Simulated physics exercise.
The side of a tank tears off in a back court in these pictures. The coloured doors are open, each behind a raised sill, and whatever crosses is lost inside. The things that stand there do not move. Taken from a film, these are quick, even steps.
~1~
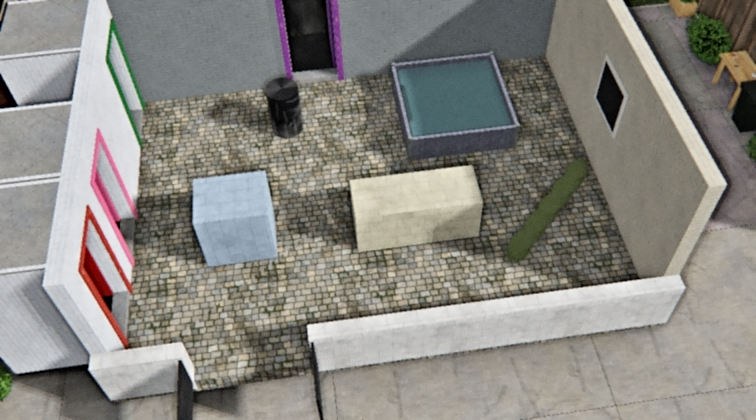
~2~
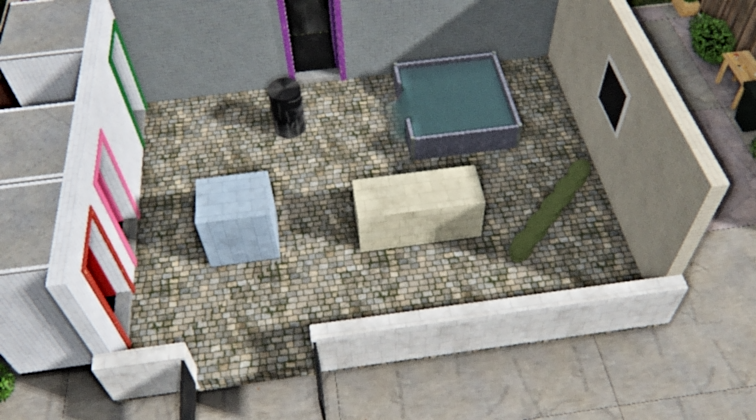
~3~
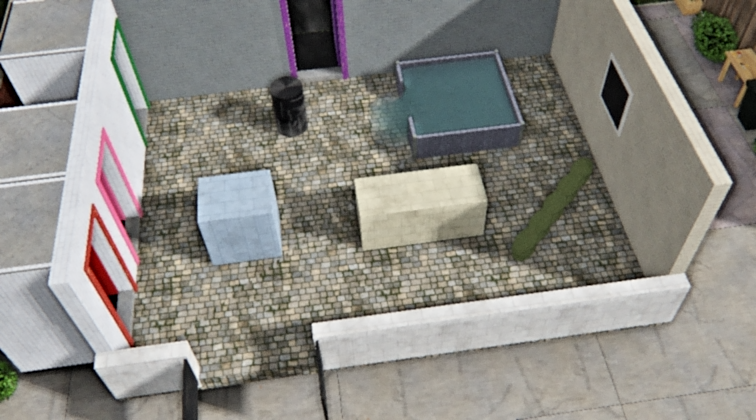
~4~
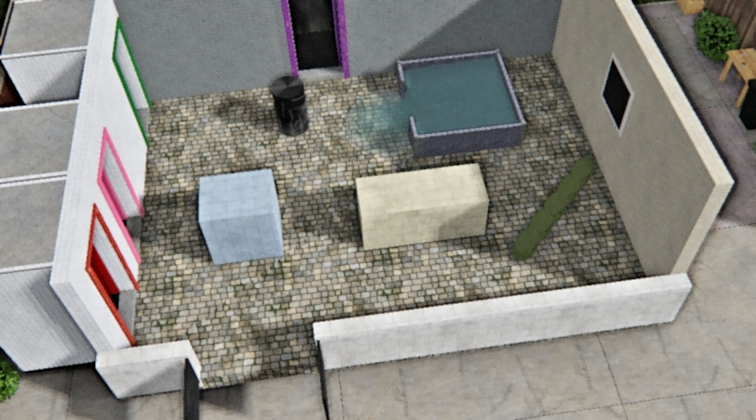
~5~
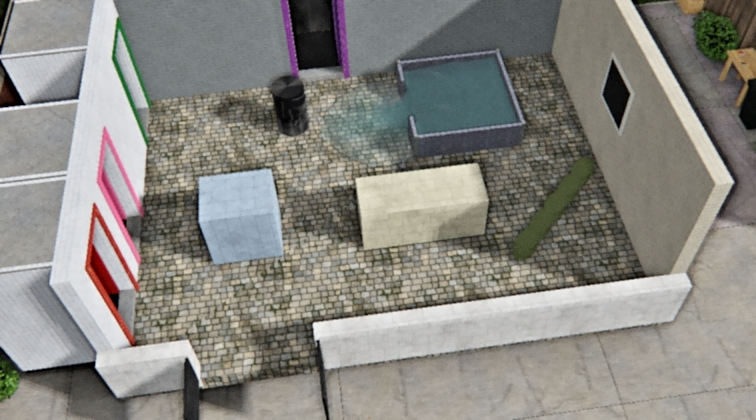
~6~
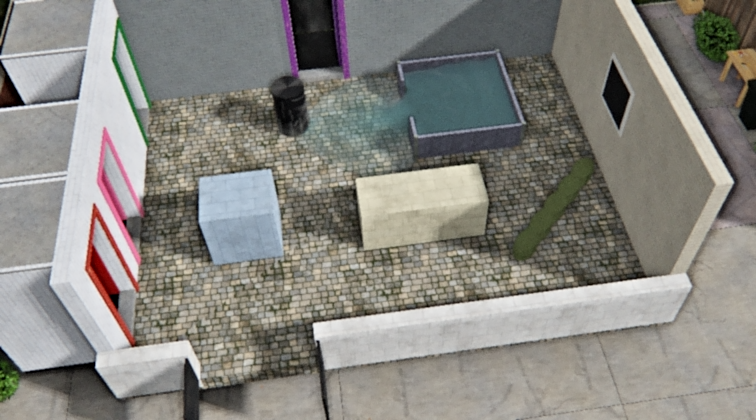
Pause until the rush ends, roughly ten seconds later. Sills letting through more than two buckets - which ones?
One by one: Red door: Not beyond two buckets, pink door: Beyond two buckets, green door: Beyond two buckets, purple door: Not beyond two buckets.
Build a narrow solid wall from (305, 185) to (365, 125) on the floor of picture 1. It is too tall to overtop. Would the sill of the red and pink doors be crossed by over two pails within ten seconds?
My take: The red door remains below the mark, but the pink door remains below the mark.
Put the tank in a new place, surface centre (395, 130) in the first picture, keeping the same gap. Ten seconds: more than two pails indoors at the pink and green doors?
Pink door exceeds it, green door exceeds it.
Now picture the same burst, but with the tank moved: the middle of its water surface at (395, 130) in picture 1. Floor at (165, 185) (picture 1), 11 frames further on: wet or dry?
At that place: Under water.
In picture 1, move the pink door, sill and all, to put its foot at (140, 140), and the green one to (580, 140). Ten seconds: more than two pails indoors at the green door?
Observation - green door ends up lower.
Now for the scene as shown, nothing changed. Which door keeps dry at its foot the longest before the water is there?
I'd go with the door marked red.
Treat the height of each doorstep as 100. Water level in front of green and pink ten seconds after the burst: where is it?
First 110 percent, then 100 percent.
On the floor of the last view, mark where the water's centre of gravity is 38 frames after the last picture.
That comes out near (316, 158).
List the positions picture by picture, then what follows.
Still water in the water tank at (453, 97), in the first picture.
Water pours out at (405, 115) and has run to (400, 141), in the second picture.
Water pours out at (407, 115) and has run to (376, 104), in the third picture.
The front is at (350, 131), out from the gap at (409, 114), in the fourth picture.
Water pours out at (408, 113) and has run to (324, 123), in the fifth picture.
The front is at (300, 138), out from the gap at (409, 113), in the sixth picture.
A moment on, water covers 15 % of the floor; the red door not reached, the pink door not reached, the green door not reached, the purple door wet at the sill, nothing in.
Next, water covers 30 % of the floor; the red door not reached, the pink door not reached, the green door not reached, the purple door wet at the sill, nothing in.
Then, water covers 40 % of the floor; the red door wet at the sill, nothing in, the pink door over two buckets in, the green door over two buckets in, the purple door wet at the sill, nothing in.
Later, water covers 50 % of the floor; the red door wet at the sill, nothing in, the pink door far over two buckets in, the green door over two buckets in, the purple door under two buckets in.
In the end, water covers 60 % of the floor; the red door wet at the sill, nothing in, the pink door far over two buckets in, the green door far over two buckets in, the purple door under two buckets in.
